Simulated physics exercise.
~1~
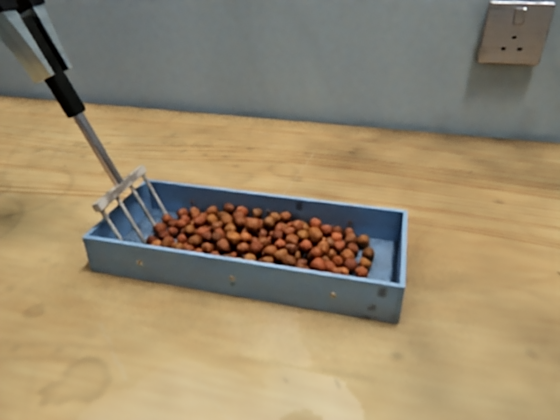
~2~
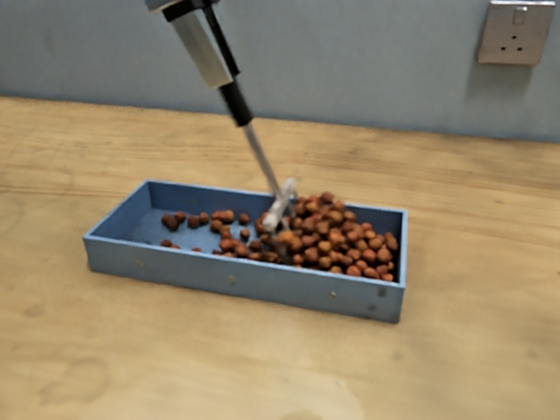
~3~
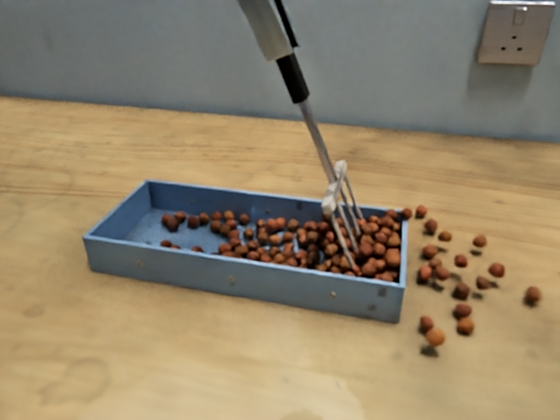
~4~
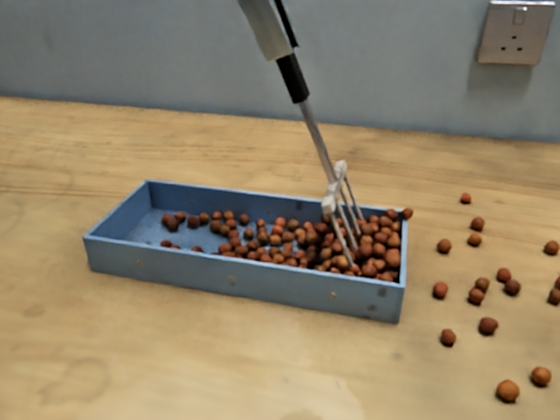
A robot arm rakes hazelnuts rightward along a blue trough, spilling some onto the table.
